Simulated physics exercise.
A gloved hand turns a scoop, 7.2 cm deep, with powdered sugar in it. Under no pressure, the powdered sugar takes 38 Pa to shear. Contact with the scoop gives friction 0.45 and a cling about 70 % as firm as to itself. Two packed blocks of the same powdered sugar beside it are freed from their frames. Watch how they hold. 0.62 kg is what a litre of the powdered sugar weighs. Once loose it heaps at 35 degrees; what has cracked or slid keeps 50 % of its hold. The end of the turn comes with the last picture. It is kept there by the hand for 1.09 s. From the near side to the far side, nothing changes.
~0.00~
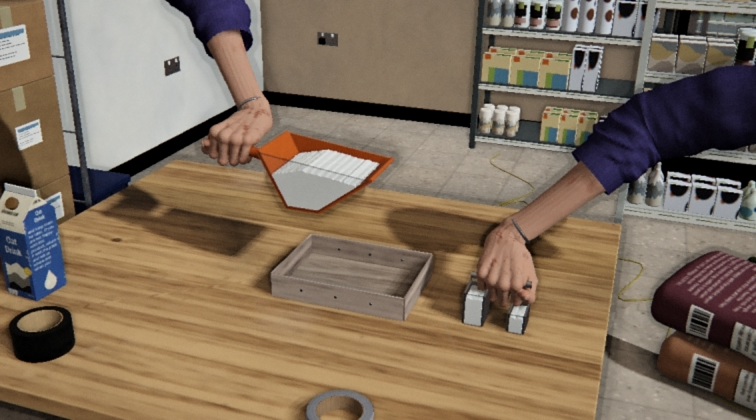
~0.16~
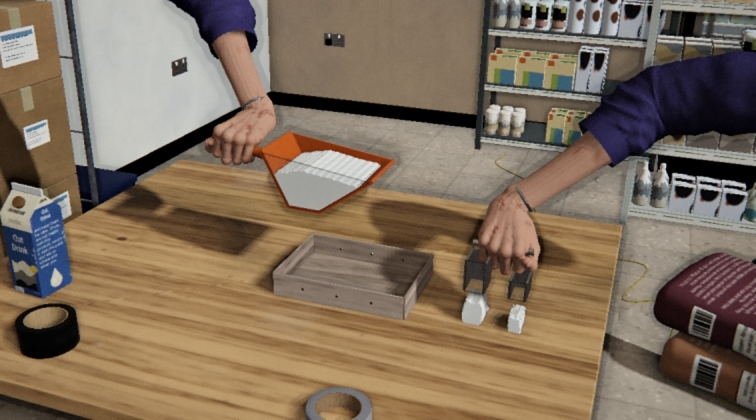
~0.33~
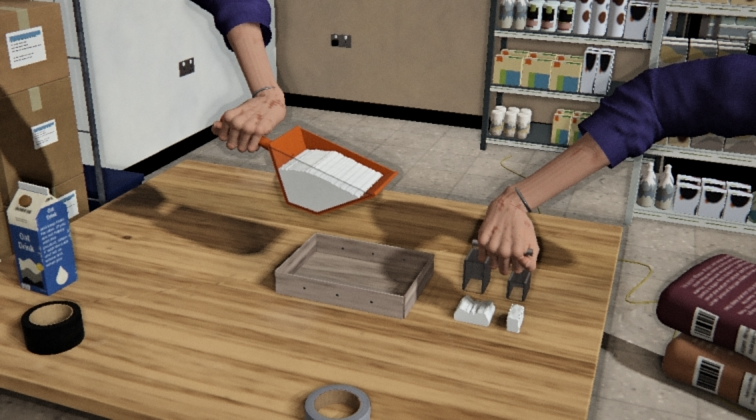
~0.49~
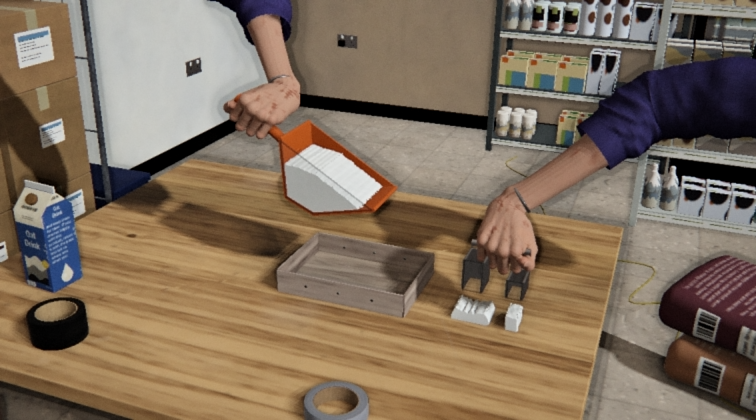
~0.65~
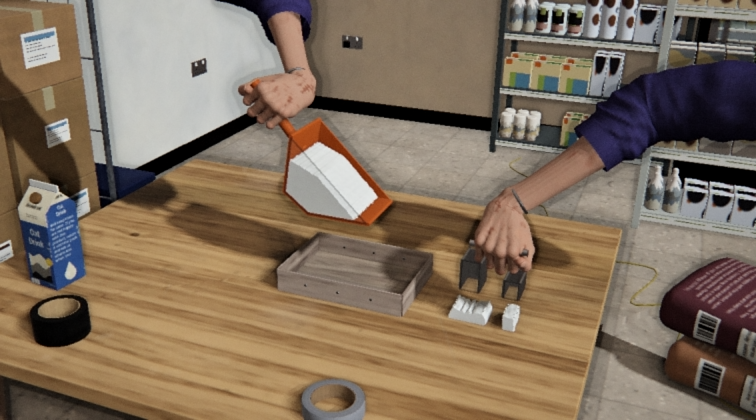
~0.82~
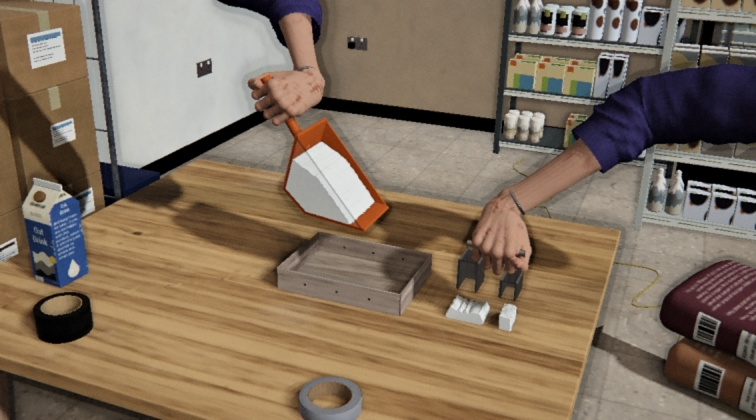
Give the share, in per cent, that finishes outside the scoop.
0 per cent.
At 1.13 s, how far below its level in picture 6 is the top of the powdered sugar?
About 0.0 centimetres.
After 0.96 s, the scoop is at 43 degrees and 0 % has left it.
After 1.13 s, the scoop is at 43 degrees and 0 % has left it.
After 1.30 s, the scoop is at 43 degrees and 0 % has left it.
After 1.47 s, the scoop is at 43 degrees and 0 % has left it.
After 1.58 s, at the end, the scoop is at 43 degrees and 0 % has left it.
